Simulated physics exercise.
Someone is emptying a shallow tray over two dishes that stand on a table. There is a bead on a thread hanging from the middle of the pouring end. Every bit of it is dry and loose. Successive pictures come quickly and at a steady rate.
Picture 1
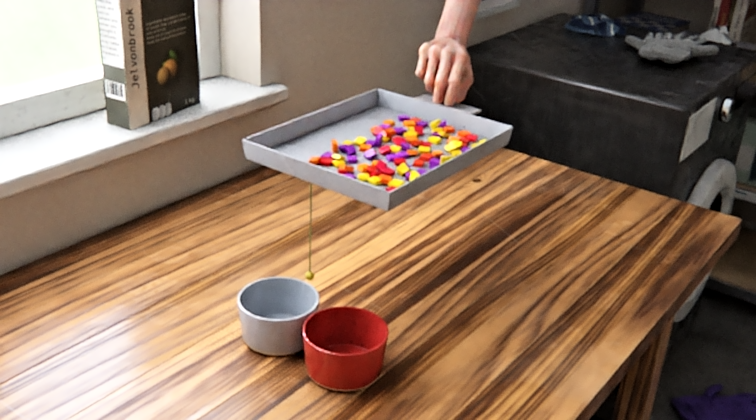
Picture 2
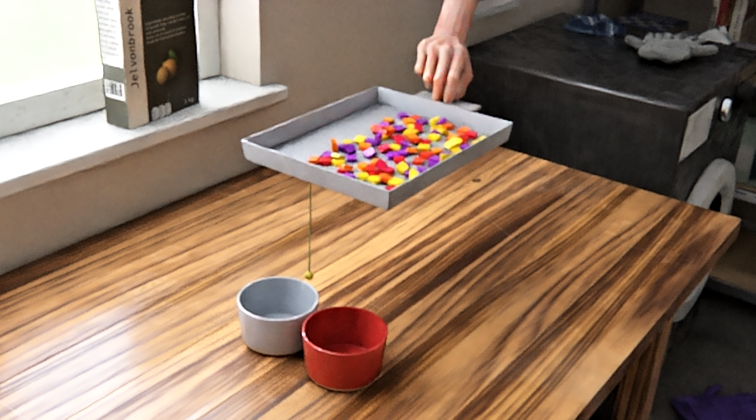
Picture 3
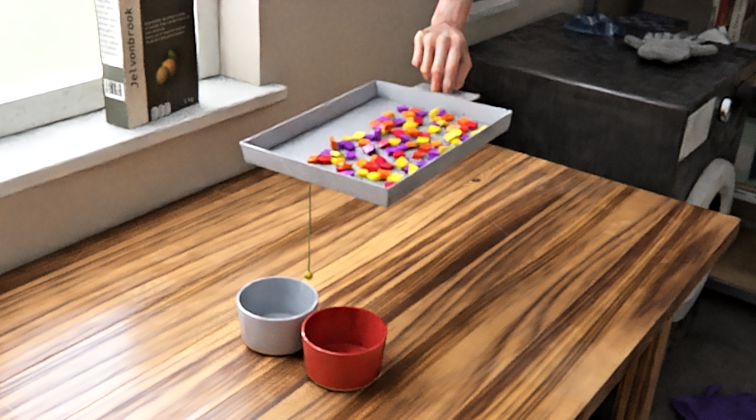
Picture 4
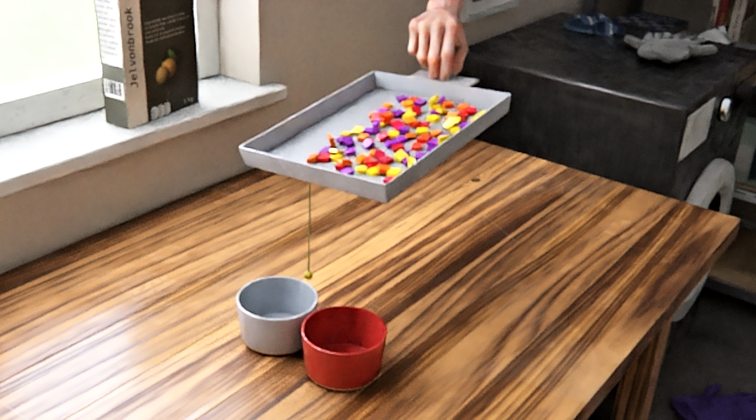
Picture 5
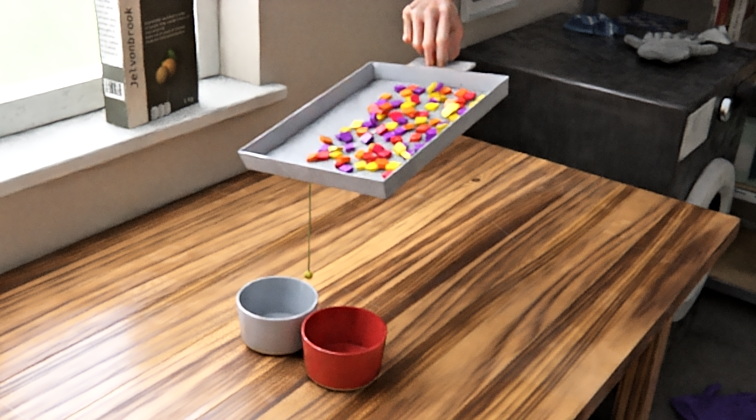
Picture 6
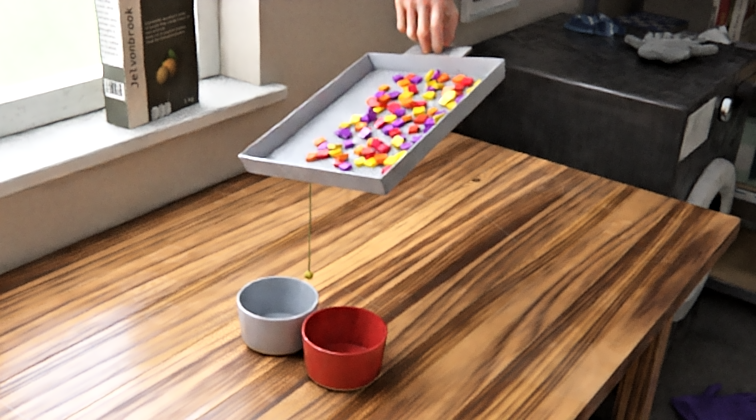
A hand at the far end of a shallow grey tray raises that end steadily, tilting the tray toward its near edge, the left corner lowest, while the camera stays still. The tray holds loose red, yellow, orange and purple pieces above a striped wooden table, seen from slightly above. Below, a grey dish sits left of a red one near a threaded bead, with a box on the windowsill behind.
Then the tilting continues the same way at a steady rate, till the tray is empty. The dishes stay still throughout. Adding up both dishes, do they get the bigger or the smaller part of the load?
Catch falls short of half.
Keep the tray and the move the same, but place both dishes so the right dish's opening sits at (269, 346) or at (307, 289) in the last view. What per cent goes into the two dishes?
Close to 0 in a hundred, then close to 90 in a hundred.
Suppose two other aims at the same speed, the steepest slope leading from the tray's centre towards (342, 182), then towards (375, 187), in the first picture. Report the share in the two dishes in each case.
About 80 %, then 40 %.
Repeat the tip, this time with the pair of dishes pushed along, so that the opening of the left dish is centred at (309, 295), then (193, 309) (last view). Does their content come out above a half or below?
At the first place below a half, at the second less than half.
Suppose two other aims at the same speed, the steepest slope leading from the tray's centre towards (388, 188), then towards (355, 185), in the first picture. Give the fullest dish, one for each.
Outcome one: The right side; outcome two: The right side.
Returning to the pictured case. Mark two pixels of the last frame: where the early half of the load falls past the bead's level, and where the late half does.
About (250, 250) to begin with, then about (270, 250).
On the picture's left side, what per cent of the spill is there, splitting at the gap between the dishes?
Close to 100 %.
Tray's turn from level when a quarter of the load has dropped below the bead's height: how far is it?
The angle is roughly 95° at that point.
Soon after the last picture, tray tipped steeply; all on the tray.
A little later, tray tipped past a quarter turn; about half on the tray; about a third outside both; a small part in the air.
Later still, tray tipped past a quarter turn; a small part in the left dish; nearly all outside both.
At rest, tray tipped past a quarter turn; none in the right dish; a small part in the left dish; nearly all outside both.
